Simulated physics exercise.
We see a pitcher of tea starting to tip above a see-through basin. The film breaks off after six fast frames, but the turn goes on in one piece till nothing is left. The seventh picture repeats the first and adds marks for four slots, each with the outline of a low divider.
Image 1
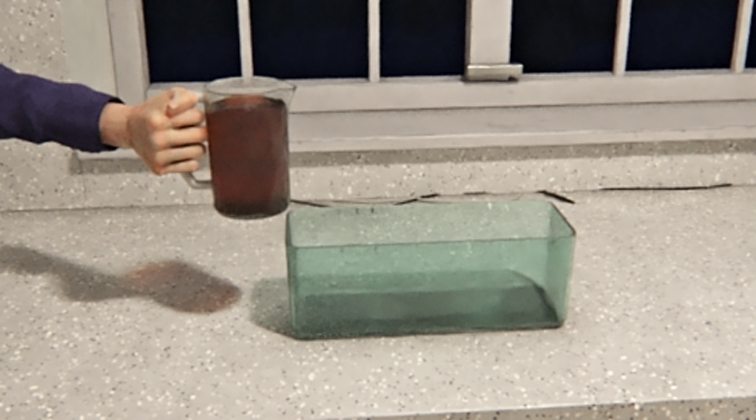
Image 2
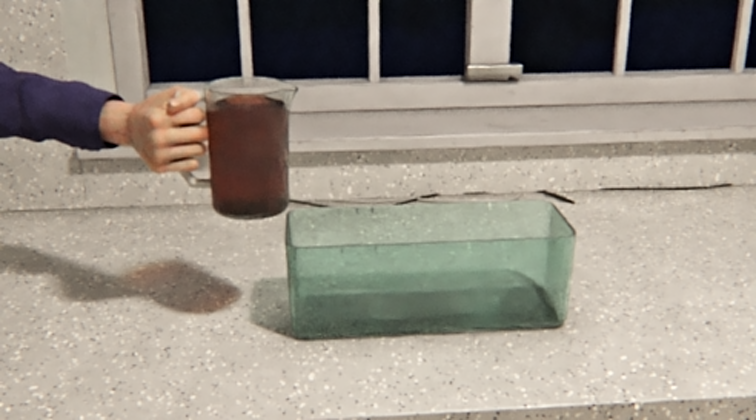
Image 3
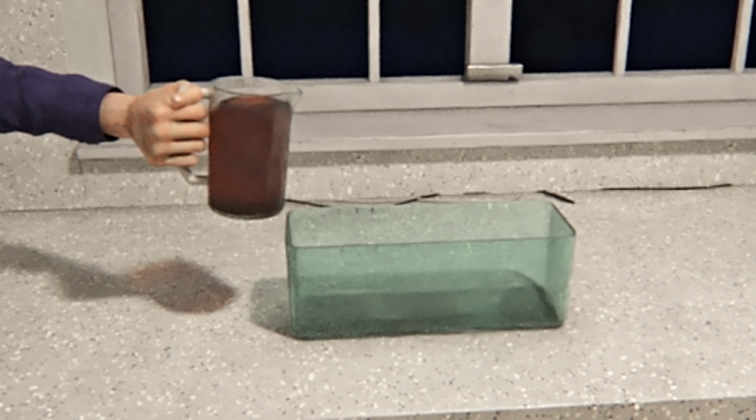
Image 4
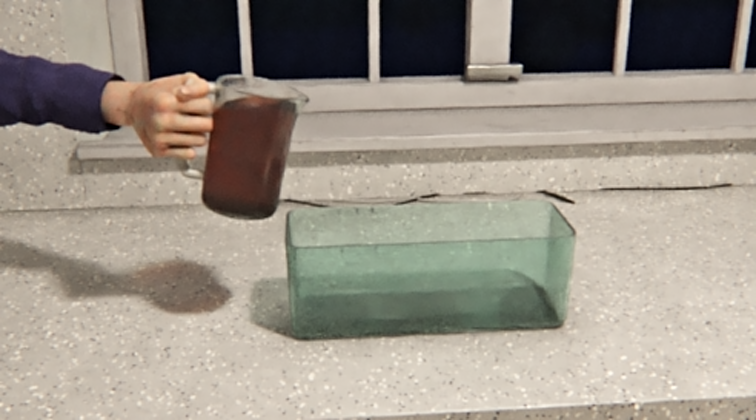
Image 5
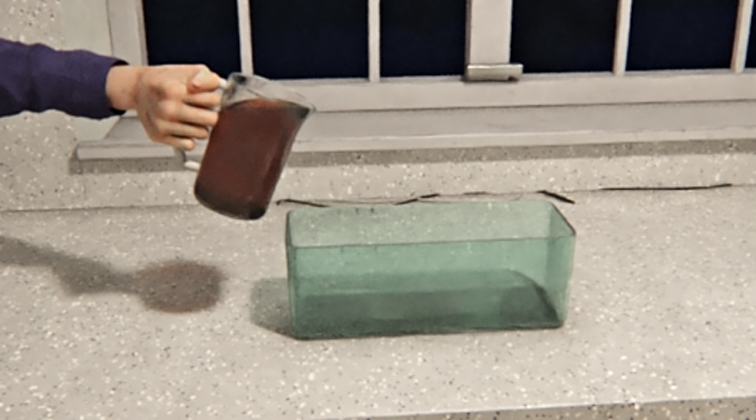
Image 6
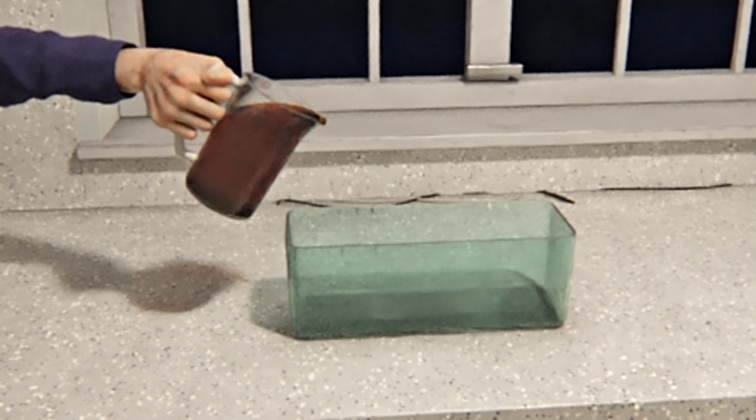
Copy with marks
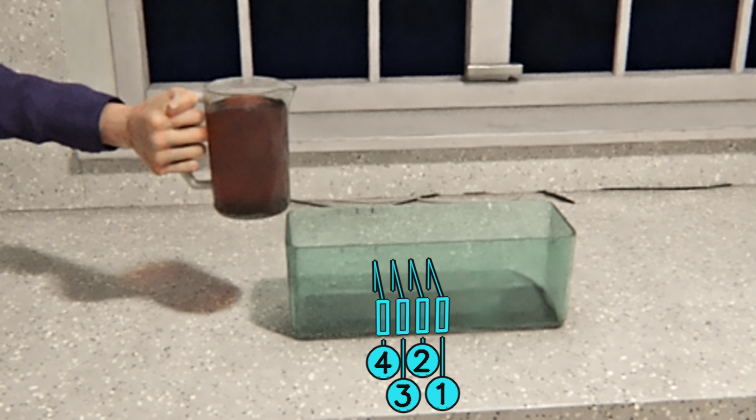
We see a hand in a dark purple sleeve holding a clear pitcher of reddish-brown tea upright above a greenish see-through basin, then tilting it steadily to the right until the tea reaches the lip.
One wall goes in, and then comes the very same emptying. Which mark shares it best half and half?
The answer is position 4.
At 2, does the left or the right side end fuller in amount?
The left side.
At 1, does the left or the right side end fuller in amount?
The left one.
On the marked copy, 1 at (442, 337); 2 at (422, 338); 3 at (403, 339); 4 at (383, 340).
With 1, about 92 % ends left of the wall and 8 % right of it.
With 2, about 88 % ends left of the wall and 10 % right of it.
With 3, about 75 % ends left of the wall and 23 % right of it.
With 4, about 52 % ends left of the wall and 48 % right of it.
